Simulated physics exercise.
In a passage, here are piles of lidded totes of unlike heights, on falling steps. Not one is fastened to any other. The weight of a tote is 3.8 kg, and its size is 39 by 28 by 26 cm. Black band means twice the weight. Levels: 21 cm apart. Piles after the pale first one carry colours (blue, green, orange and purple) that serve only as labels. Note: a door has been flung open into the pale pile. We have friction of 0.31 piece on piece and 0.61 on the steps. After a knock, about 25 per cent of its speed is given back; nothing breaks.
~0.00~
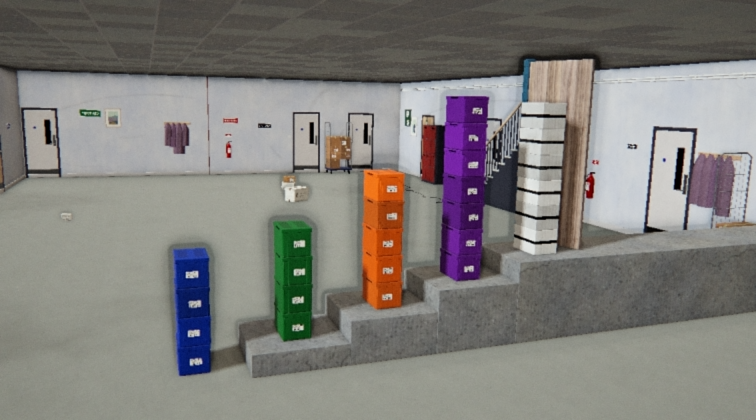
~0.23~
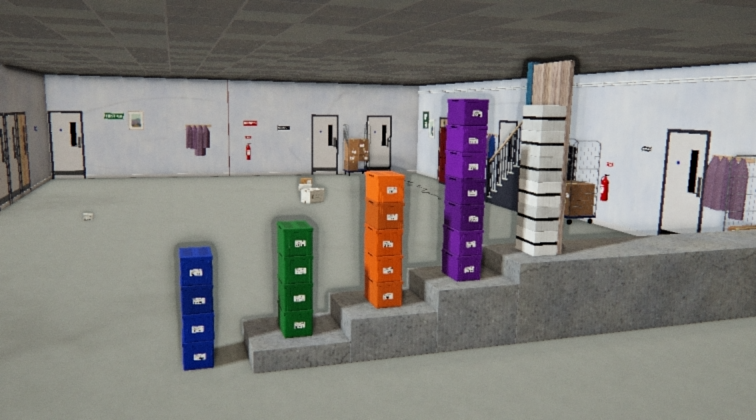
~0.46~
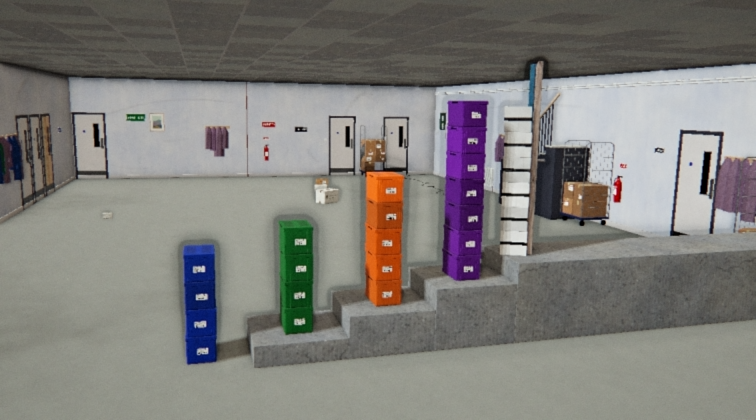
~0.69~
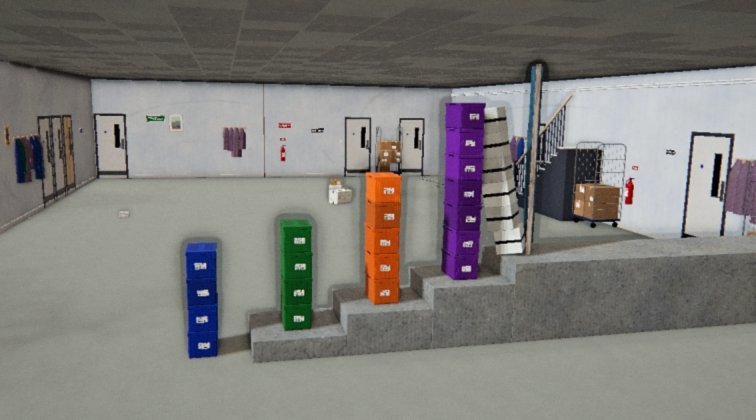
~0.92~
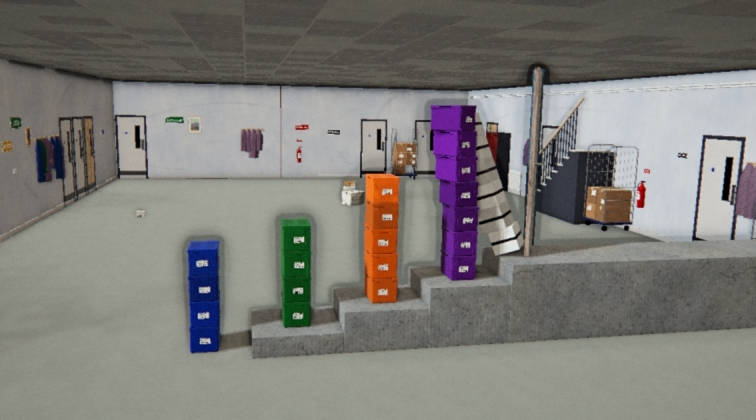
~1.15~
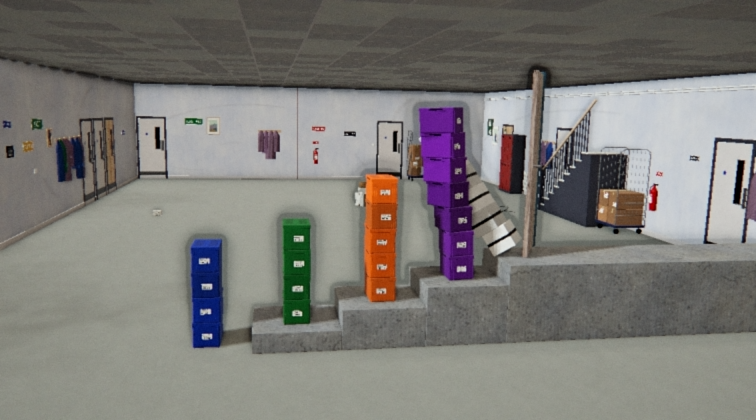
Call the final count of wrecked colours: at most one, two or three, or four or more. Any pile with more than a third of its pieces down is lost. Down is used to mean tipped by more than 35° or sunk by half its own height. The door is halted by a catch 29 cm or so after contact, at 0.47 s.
Final count: Four or more.
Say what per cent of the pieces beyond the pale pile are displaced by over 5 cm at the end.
85 percent.
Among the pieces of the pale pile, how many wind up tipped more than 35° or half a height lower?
Exactly 6 pale pieces do.
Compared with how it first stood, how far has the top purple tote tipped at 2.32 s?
Its tilt comes to about 130° at that moment.
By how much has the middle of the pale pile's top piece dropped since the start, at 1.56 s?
130 cm lower.
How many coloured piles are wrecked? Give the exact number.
Tally: 4.
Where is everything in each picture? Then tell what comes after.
In the first picture (places mark the middle of the side facing us; the camera moves round a little), door edge (591, 99) 23° before square; top purple tote (476, 110); top blue tote (193, 274); the rest undisturbed.
The second picture shows door edge (570, 101) 3° past square; top purple tote (476, 113).
The third picture shows door edge (539, 102) 29° past square; top orange tote (390, 190).
The fourth picture shows door edge (537, 104) 29° past square, top of the pale pile leaning 10°; top purple tote (473, 116); the rest undisturbed.
The fifth picture shows door edge (535, 107) 29° past square, top of the pale pile leaning 21°; top purple tote (469, 118) shifted 12 cm; 4 disturbed, none down.
The sixth picture shows door edge (534, 109) 29° past square, top of the pale pile leaning 34°; top purple tote (459, 120) shifted 24 cm; top orange tote (385, 192); 6 disturbed, none down.
After 1.56 s, 6 of the pale pile down; none of the 20 other totes down, 7 disturbed; top purple tote leaning 16°.
After 2.32 s, 6 of the pale pile down; 8 of the 20 other totes down; top purple tote on its side; top orange tote leaning 35°, 16 cm lower.
After 3.20 s, 6 of the pale pile down; 15 of the 20 other totes down; top purple tote on its side; top blue tote leaning 59°, 18 cm lower.
At rest (4.3 s), 6 of the pale pile down; 17 of the 20 other totes down; top blue tote on its side; top purple tote on its side. Wrecked, blue, green, orange and purple. As the last picture would show them, middles, top blue tote near (83, 341), top purple tote near (37, 398).
